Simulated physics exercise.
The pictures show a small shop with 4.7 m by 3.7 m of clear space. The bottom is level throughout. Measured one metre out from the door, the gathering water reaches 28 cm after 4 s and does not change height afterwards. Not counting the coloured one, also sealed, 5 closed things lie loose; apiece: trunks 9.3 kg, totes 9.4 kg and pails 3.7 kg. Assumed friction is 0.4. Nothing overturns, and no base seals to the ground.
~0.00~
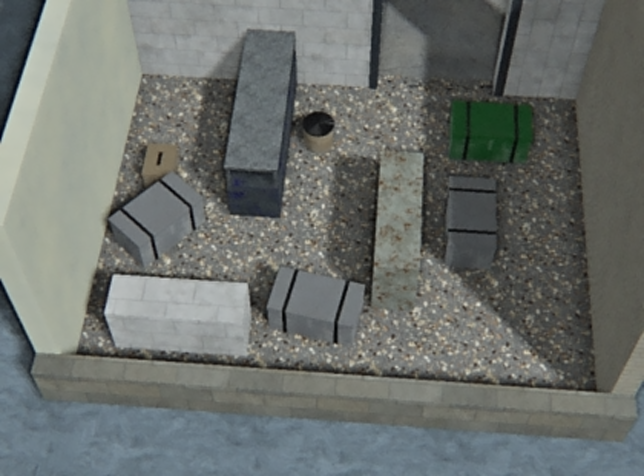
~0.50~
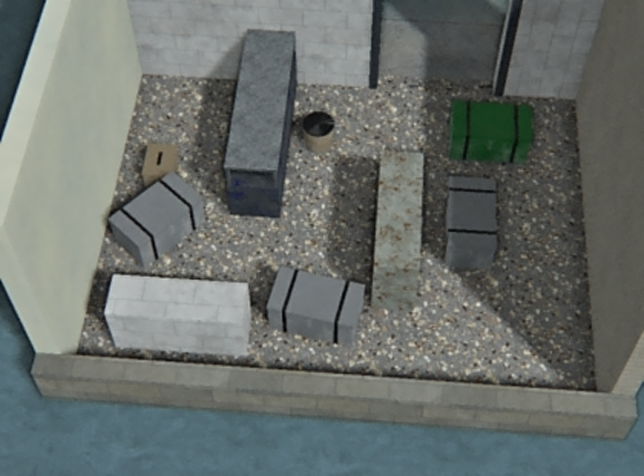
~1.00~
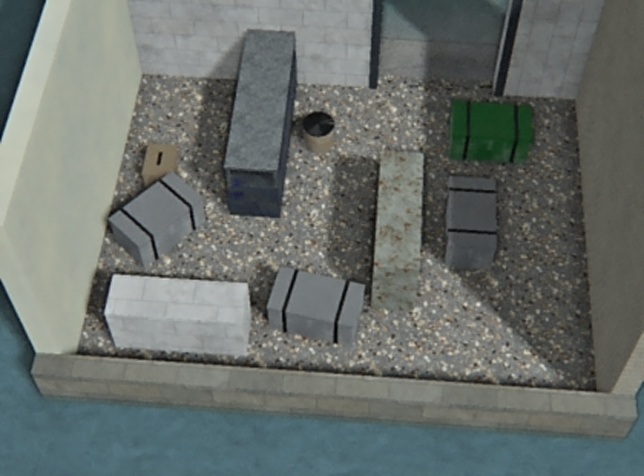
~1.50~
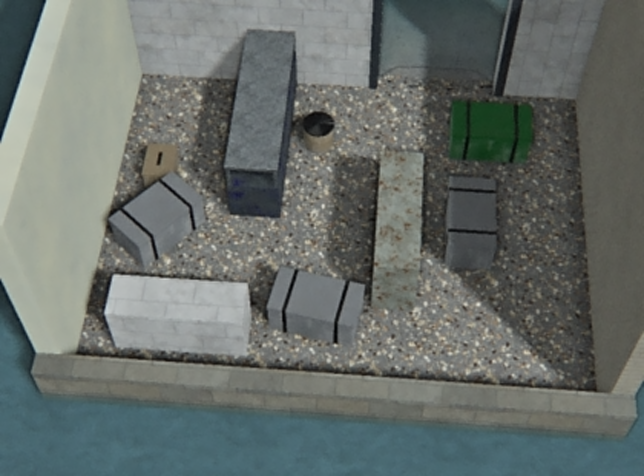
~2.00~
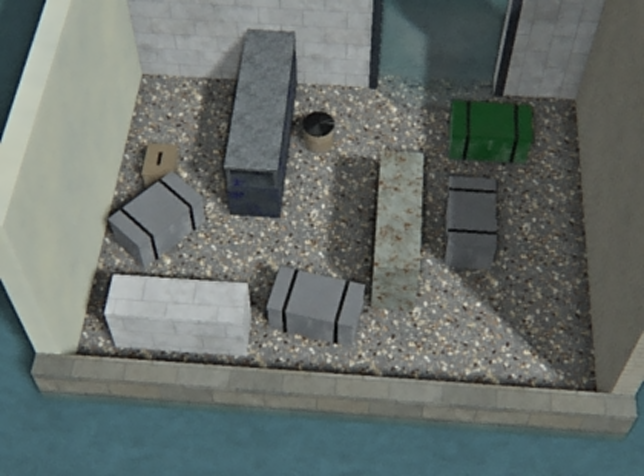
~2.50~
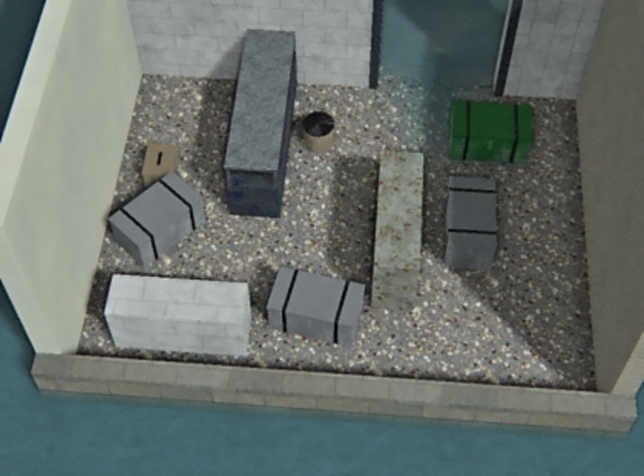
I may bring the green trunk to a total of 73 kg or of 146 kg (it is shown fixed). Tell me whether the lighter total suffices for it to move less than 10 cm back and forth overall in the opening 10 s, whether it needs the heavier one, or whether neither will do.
It needs the heavier.
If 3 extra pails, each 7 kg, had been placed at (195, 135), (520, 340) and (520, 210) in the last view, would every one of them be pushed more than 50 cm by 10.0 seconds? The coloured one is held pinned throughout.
Note, in sequence: Not exceeded, exceeded, exceeded.
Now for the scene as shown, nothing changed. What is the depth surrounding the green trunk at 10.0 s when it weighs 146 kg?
Something like 12 centimetres.
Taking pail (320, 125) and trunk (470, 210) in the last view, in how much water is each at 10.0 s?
Some 12 cm at the first, some 14 cm at the second.
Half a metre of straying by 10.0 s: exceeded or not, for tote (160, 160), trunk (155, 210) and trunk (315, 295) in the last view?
Not exceeded, Not exceeded, Exceeded, in that order.
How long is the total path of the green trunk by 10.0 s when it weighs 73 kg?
I'd say roughly 100 centimetres in all.
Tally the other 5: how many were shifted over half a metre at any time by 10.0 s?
Tally: 3.
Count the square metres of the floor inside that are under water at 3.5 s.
About 3.0 m2 is covered.
After 3.5 s the green trunk would be 0 cm from its start with 73 kg and 0 cm from its start with 146 kg; 6 cm of water round it then.
After 4.5 s the green trunk would be 5 cm from its start with 73 kg and 0 cm from its start with 146 kg; 8 cm of water round it then.
After 7.0 s the green trunk would be 63 cm from its start with 73 kg and 0 cm from its start with 146 kg; 10 cm of water round it then.
After 10.0 s the green trunk would be 94 cm from its start with 73 kg and 0 cm from its start with 146 kg; 12 cm of water round it then.
